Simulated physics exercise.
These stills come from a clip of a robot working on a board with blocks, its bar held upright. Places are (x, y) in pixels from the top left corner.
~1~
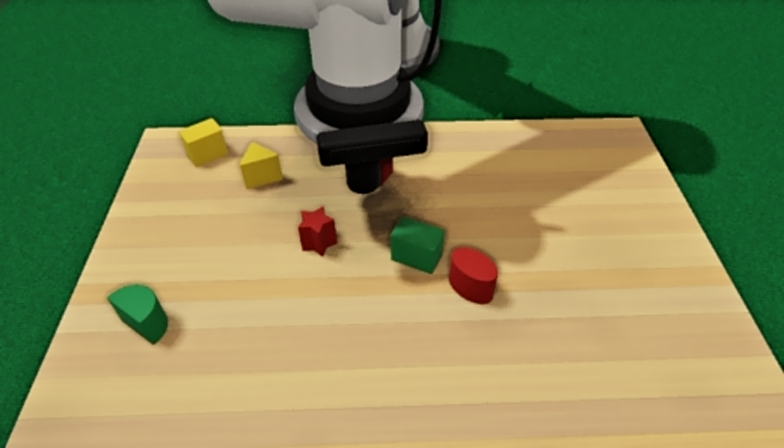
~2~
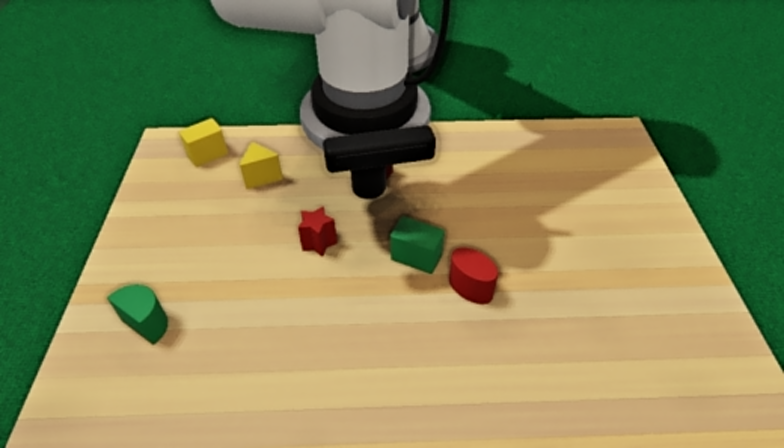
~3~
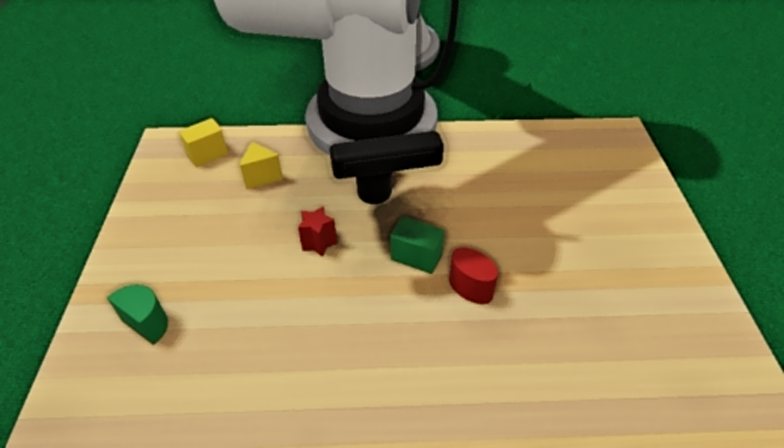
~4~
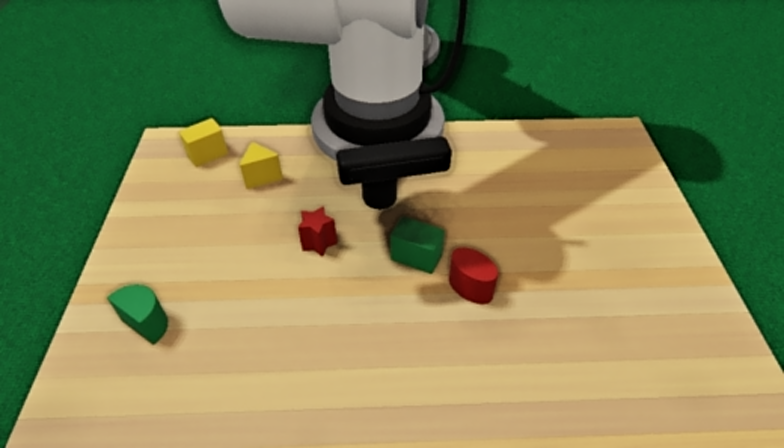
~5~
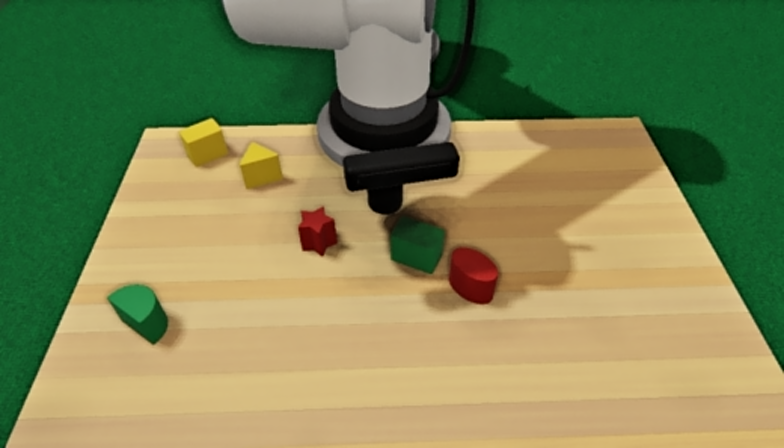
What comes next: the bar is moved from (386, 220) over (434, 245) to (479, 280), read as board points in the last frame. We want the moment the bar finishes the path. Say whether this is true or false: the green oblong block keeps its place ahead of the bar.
False - the claim does not hold.
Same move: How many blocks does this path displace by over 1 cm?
Blocks moved: Two.
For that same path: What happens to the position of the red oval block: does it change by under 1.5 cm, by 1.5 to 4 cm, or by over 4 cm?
The shift is from 1.5 to 4 cm.
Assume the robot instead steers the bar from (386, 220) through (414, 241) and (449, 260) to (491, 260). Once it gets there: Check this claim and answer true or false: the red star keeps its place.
True - the claim holds.
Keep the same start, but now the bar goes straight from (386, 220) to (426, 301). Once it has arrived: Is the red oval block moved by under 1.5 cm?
No, that is not what happens.
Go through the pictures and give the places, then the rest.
Tip of the bar at (363, 184), middles of tops, red four-sided block hidden, green oblong block at (418, 232), red oval block at (475, 263), in the first frame.
Bar at (369, 189), nothing pushed, in the second frame.
Bar at (374, 194), nothing pushed, in the third frame.
Bar at (380, 199), nothing pushed, in the fourth frame.
Bar at (385, 204), red four-sided block hidden, green oblong block at (418, 232), red oval block at (475, 263), in the fifth frame.
What follows on the original path. One third of the way, bar at (418, 220); green oblong block at (416, 237), turned 15° anticlockwise.
Two thirds of the way, bar at (453, 239); green oblong block at (420, 245).
At the end, bar at (482, 264); red four-sided block unmoved; green oblong block at (420, 245), turned 10° clockwise; red oval block at (483, 286), turned 15° anticlockwise.
